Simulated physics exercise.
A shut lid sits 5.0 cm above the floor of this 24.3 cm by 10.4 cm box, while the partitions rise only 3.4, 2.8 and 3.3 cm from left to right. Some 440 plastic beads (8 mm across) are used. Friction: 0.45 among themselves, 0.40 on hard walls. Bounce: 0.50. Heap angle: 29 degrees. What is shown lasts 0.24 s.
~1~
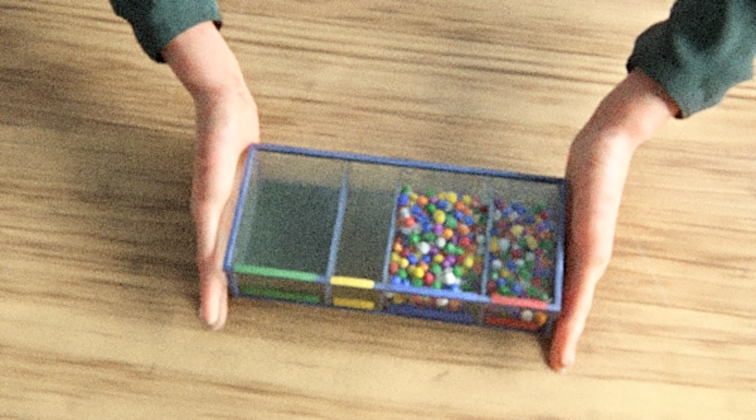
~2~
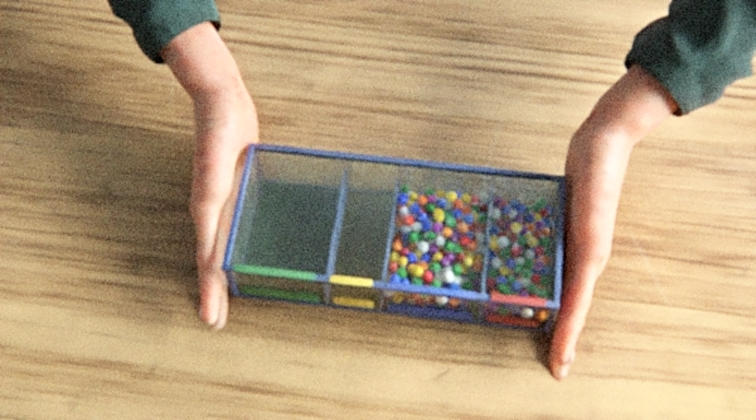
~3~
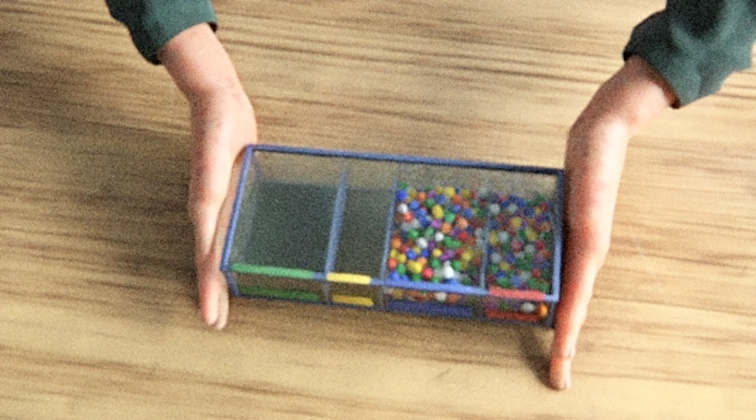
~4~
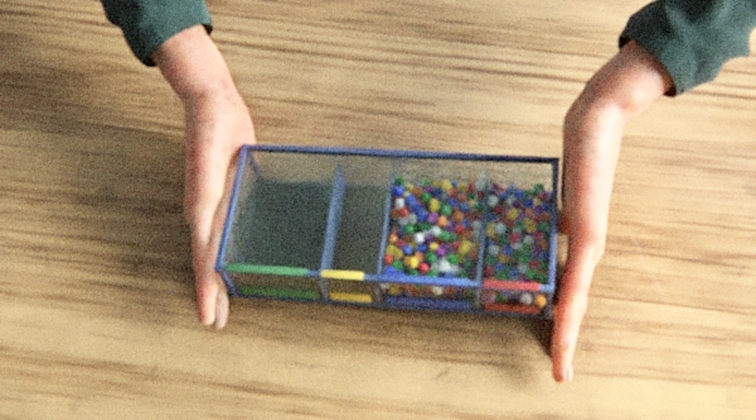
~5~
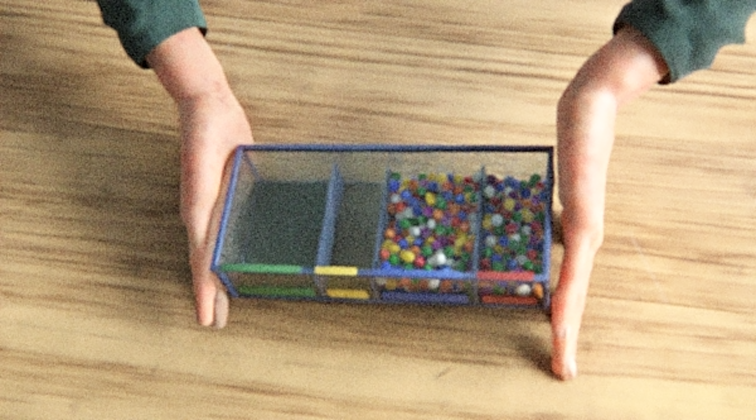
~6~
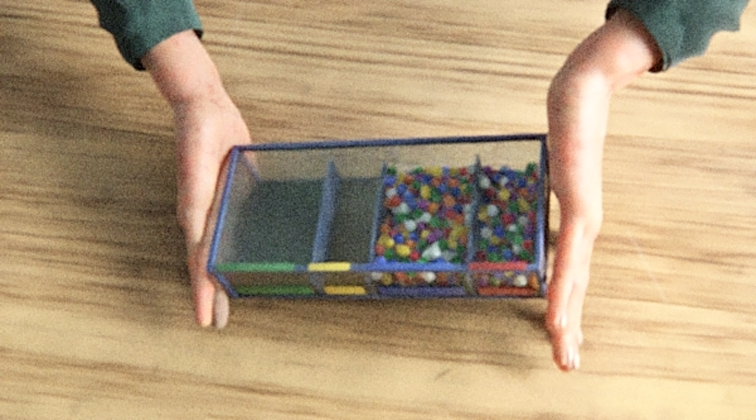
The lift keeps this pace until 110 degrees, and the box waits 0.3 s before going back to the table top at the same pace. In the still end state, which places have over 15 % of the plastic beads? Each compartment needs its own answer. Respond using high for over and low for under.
Red low, blue low, green high, yellow high.
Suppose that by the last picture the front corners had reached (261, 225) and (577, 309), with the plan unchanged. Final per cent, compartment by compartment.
In the end red holds 60 %, blue holds 40 %, green holds 0 % and yellow holds 0 %.
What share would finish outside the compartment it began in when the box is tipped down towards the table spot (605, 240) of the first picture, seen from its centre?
The share comes to about 25 in a hundred.
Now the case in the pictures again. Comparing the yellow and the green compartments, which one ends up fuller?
The green compartment.
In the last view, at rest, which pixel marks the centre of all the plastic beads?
Resting centre estimate: Around (294, 237).
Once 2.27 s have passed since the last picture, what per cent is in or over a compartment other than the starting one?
Close to 95 per cent, I reckon.
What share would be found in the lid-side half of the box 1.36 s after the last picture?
Roughly 80 per cent.
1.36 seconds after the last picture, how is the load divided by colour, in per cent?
The split is red at 10, blue at 5, green at 60 and yellow at 25 per cent.
Then, 1.36 s after the last picture, tilt 110 degrees; red 10 %, blue 5 %, green 60 %, yellow 25 %.
Then, 2.27 s after the last picture, tilt 57 degrees; red 5 %, green 70 %, yellow 25 %.
Then, 3.18 s after the last picture, tilt 0 degrees; red 5 %, green 75 %, yellow 20 %.
In the end, red 5 %, blue 0 %, green 75 %, yellow 20 %.
